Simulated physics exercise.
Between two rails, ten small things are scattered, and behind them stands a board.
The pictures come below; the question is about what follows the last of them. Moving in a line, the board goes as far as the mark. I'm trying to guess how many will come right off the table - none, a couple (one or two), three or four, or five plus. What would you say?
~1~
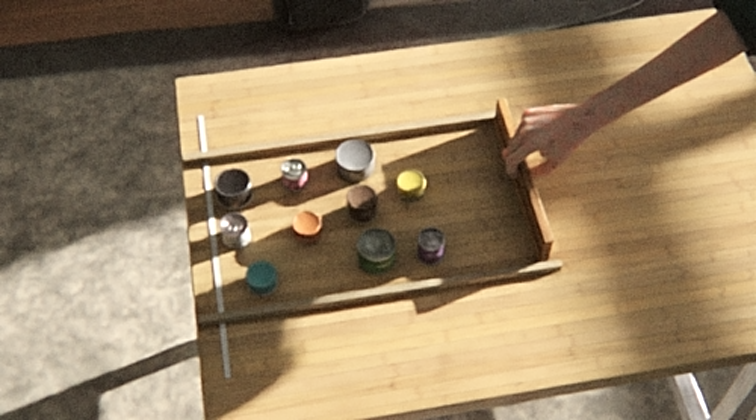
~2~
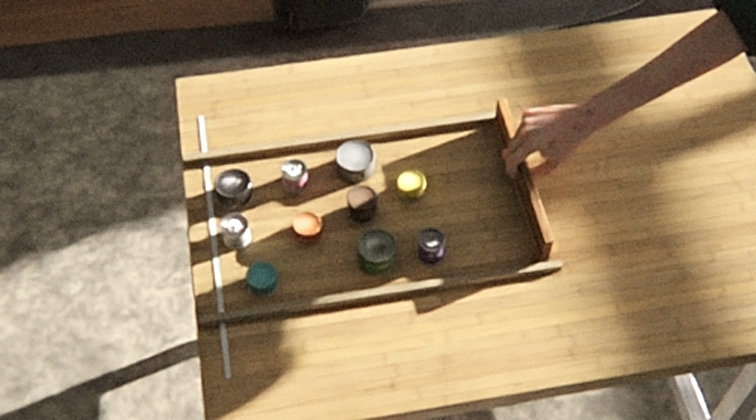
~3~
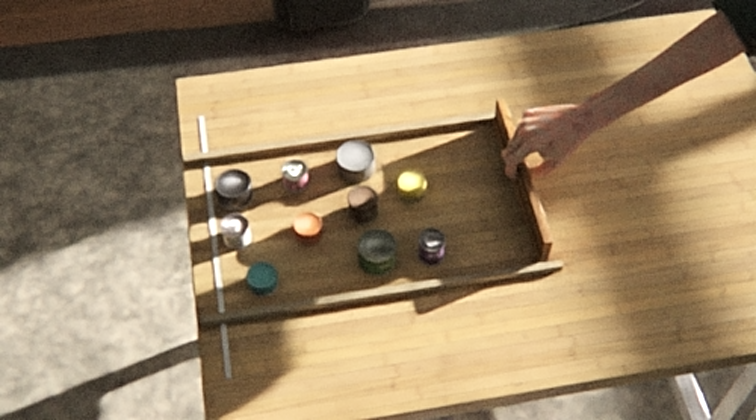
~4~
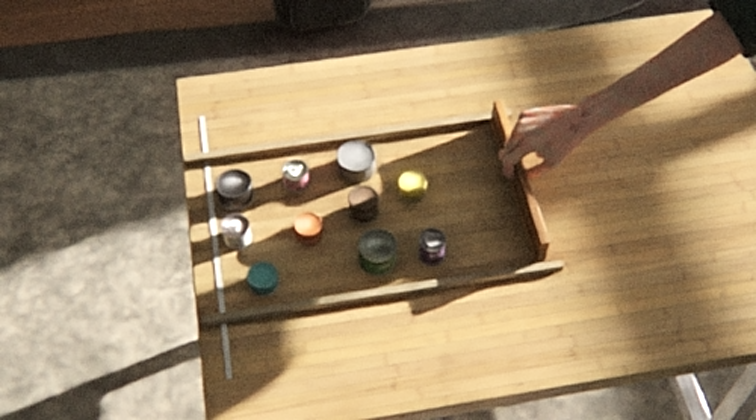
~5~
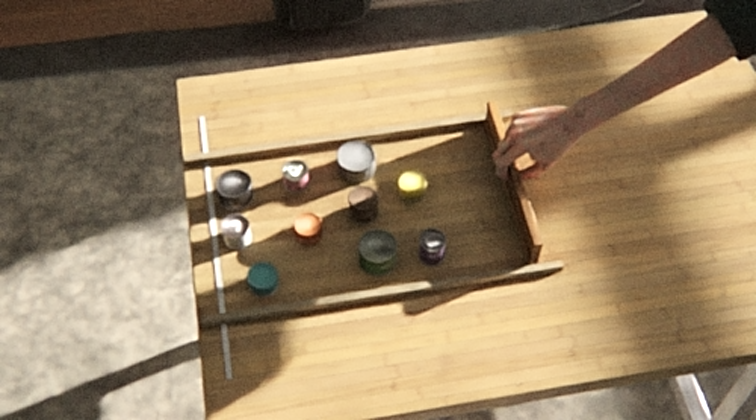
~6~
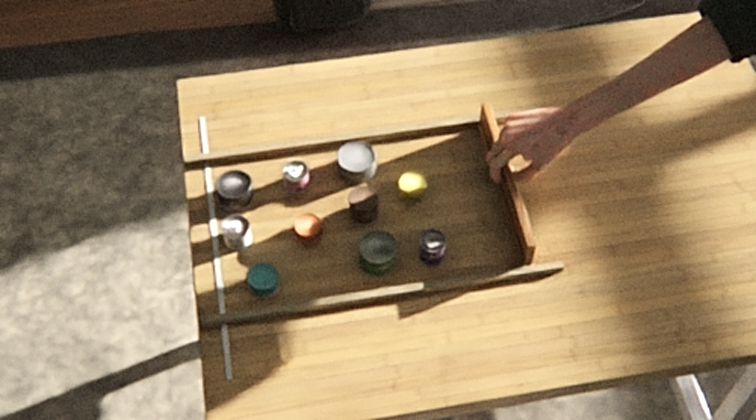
I would say five plus.
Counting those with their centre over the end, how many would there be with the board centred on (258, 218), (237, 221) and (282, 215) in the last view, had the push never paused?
Respectively 1, 2 and 0.
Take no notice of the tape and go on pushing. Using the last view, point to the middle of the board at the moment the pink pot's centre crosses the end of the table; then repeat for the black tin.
When the pink pot crosses, the middle is near (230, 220); when the black tin crosses, near (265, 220).
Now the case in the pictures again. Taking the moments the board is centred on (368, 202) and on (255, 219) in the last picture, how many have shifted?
At the first spot the count is 5, and at the second it is 10.
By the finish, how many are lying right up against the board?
So the total is 4.
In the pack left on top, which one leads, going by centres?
Nearest at the end: The green tin.
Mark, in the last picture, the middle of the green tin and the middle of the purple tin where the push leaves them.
They end up close to (191, 266) and (206, 290).
A little later, none off yet; white tin at rest near (237, 233); black tin at rest near (235, 190); turquoise tin at rest near (263, 280).
Next, none off yet; white tin at rest near (237, 233); black tin moving near (226, 194); turquoise tin shifted a little near (248, 286).
When it is over, the number that fall off is five or more; down, orange tub, pink pot, turquoise tin, black tin and white tin.
